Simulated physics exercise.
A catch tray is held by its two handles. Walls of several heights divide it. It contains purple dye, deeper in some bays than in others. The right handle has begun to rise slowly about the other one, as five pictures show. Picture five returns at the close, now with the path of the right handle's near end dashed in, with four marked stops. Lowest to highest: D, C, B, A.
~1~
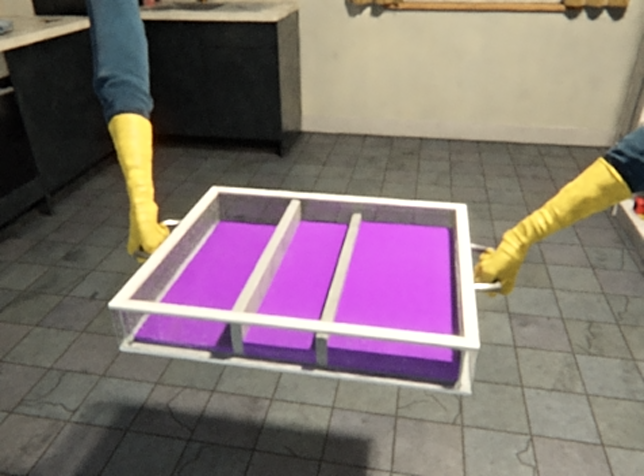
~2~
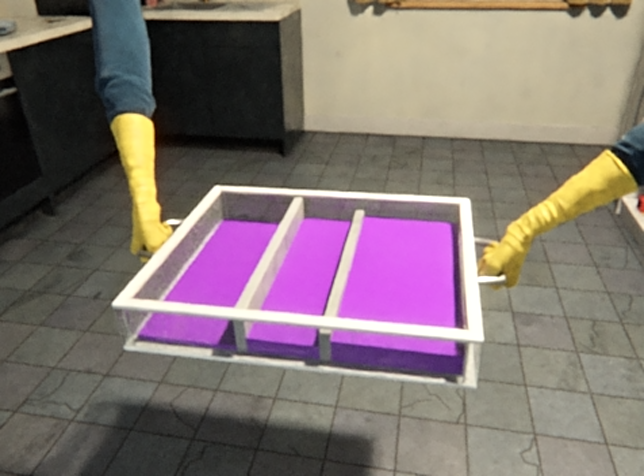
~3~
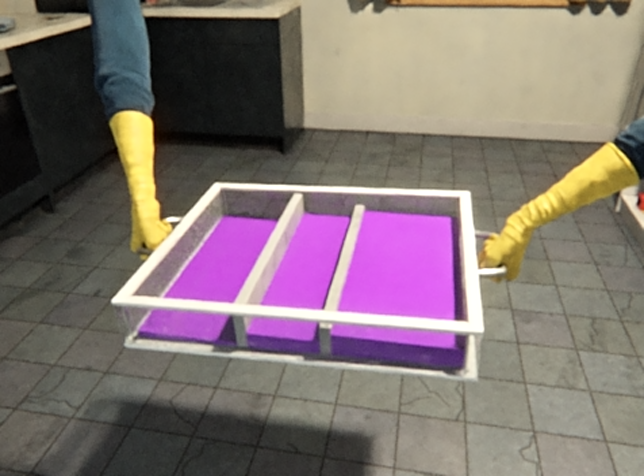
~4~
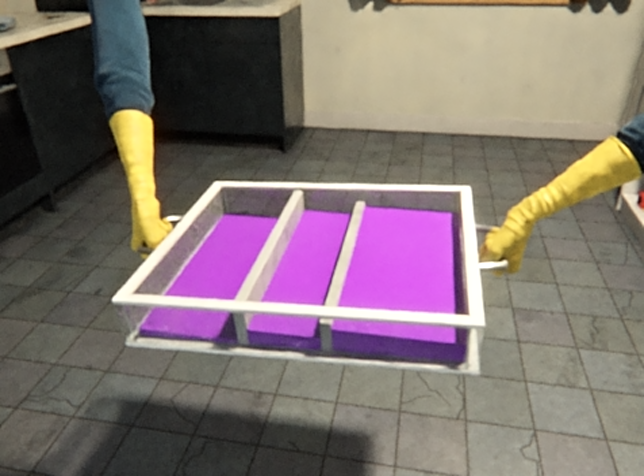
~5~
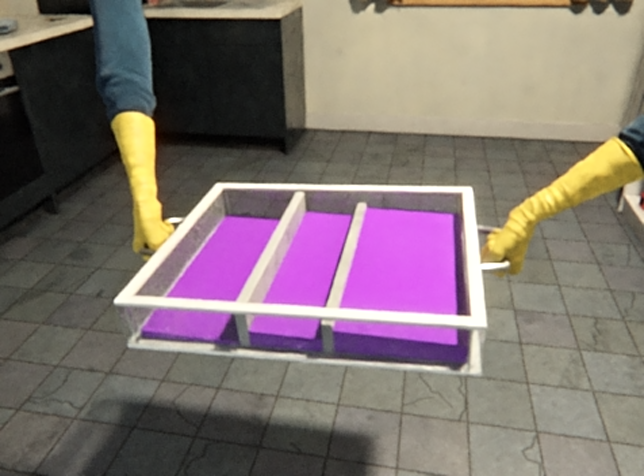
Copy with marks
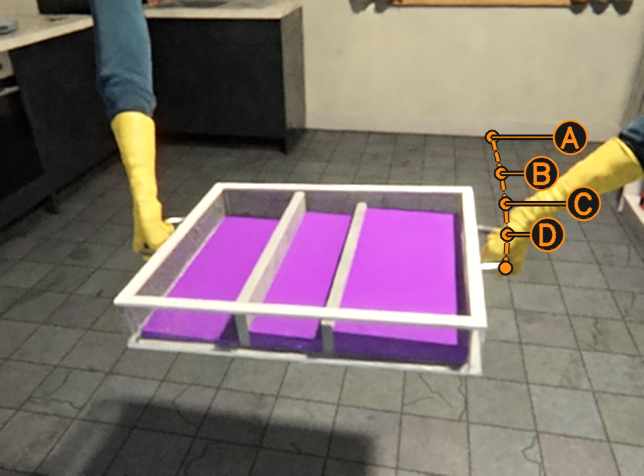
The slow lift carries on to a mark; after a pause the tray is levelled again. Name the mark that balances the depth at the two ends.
Choose A.
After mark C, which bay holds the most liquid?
It is the right one.
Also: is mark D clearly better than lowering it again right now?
No.
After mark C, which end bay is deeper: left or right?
The right end bay.
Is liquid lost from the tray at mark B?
No, all stays in.
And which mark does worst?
It is D.
On the marked copy, A at (492, 137); B at (501, 173); C at (505, 203); D at (507, 234).
If A is chosen, the two end bays stand about equally deep; nothing spills.
If B is chosen, the right end bay stands much deeper than the other; nothing spills.
If C is chosen, the right end bay stands much deeper than the other; nothing spills.
If D is chosen, the right end bay stands much deeper than the other; nothing spills.
